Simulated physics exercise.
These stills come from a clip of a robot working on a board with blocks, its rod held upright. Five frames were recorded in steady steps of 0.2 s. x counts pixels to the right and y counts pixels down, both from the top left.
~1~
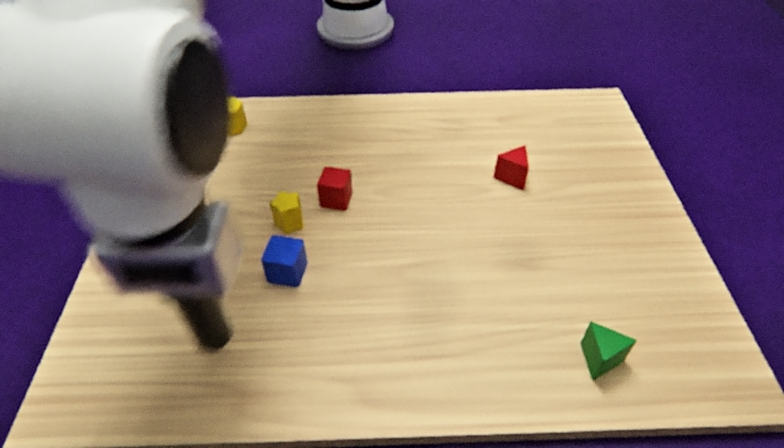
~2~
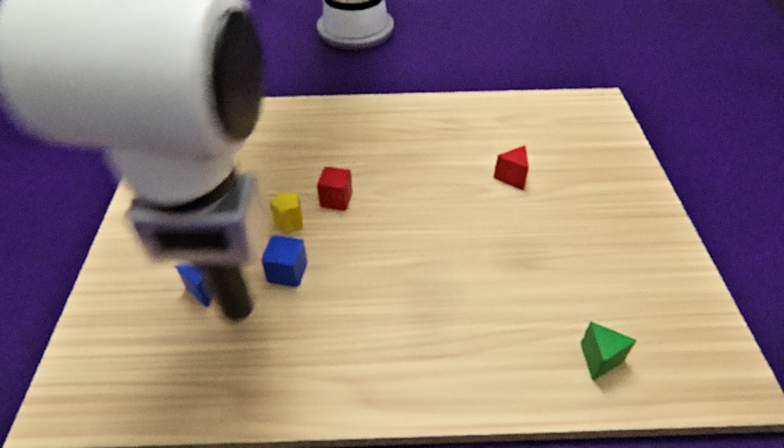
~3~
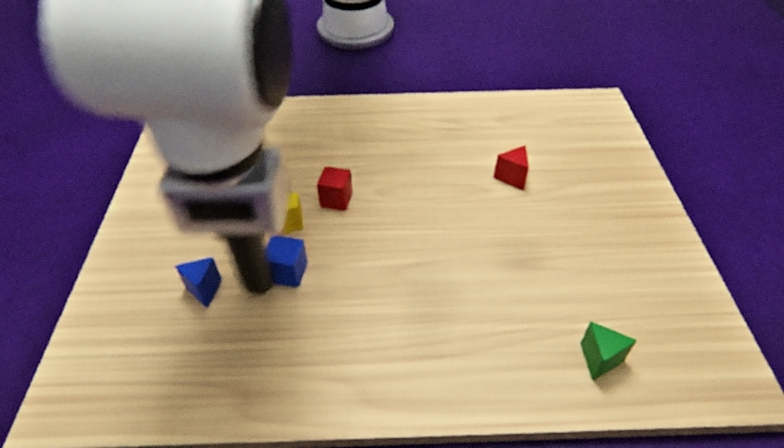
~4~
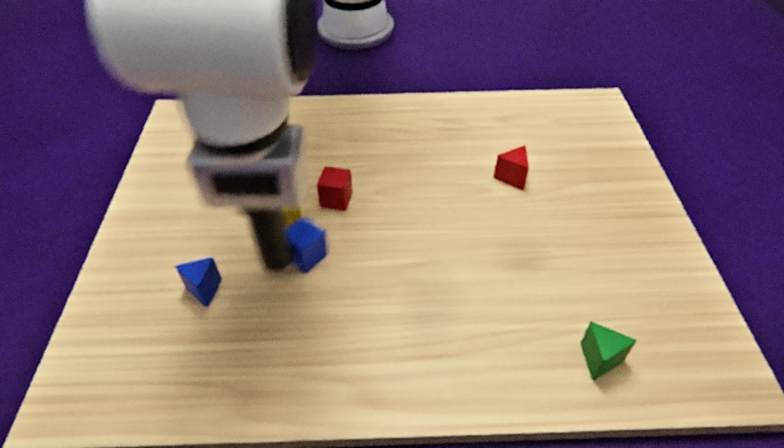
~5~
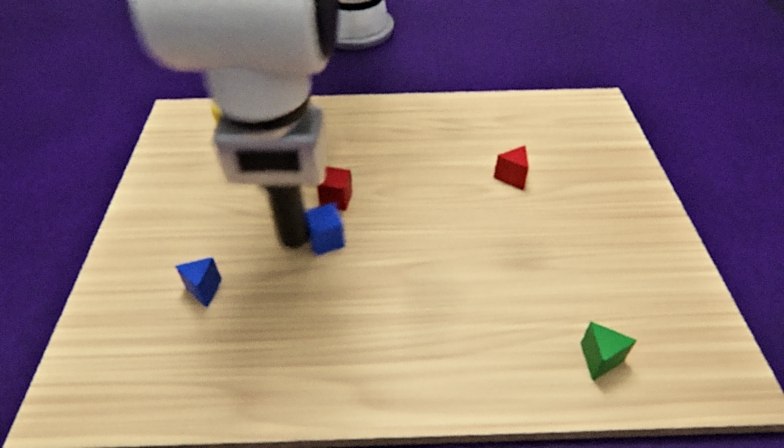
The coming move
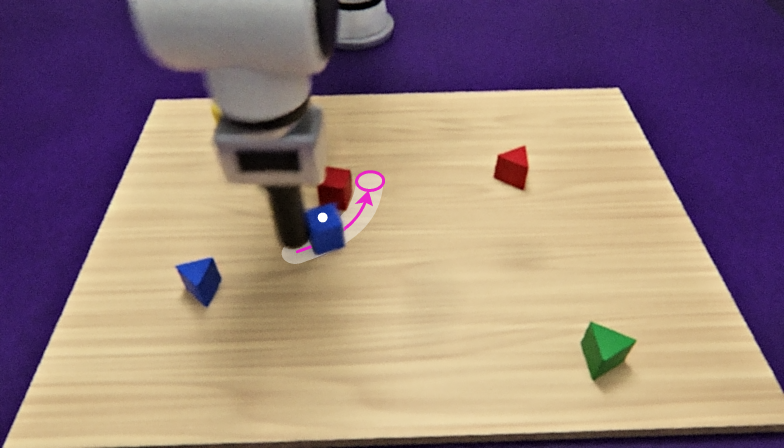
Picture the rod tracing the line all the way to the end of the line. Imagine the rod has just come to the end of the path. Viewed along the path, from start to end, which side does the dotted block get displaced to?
The answer is right.
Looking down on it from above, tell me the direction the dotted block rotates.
Top view: Clockwise.
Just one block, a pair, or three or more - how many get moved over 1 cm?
The count is one.
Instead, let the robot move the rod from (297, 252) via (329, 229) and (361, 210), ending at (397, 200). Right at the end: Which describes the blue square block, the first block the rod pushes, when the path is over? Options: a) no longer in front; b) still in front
b - still in front.
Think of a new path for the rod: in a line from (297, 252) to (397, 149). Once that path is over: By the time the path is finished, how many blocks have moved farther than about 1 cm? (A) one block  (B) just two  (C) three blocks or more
The correct letter is B.
Path on the board, from (297, 252) over (337, 234) and (362, 209) to (370, 181); the dot is on the blue square block.
On the path given first. One third of the way, rod (335, 220); blue square block (362, 199).
Two thirds of the way, rod (361, 194); blue square block (391, 180), turned 25° clockwise.
At the end, rod (369, 166); blue square block (395, 177), turned 35° clockwise; red square block in place.
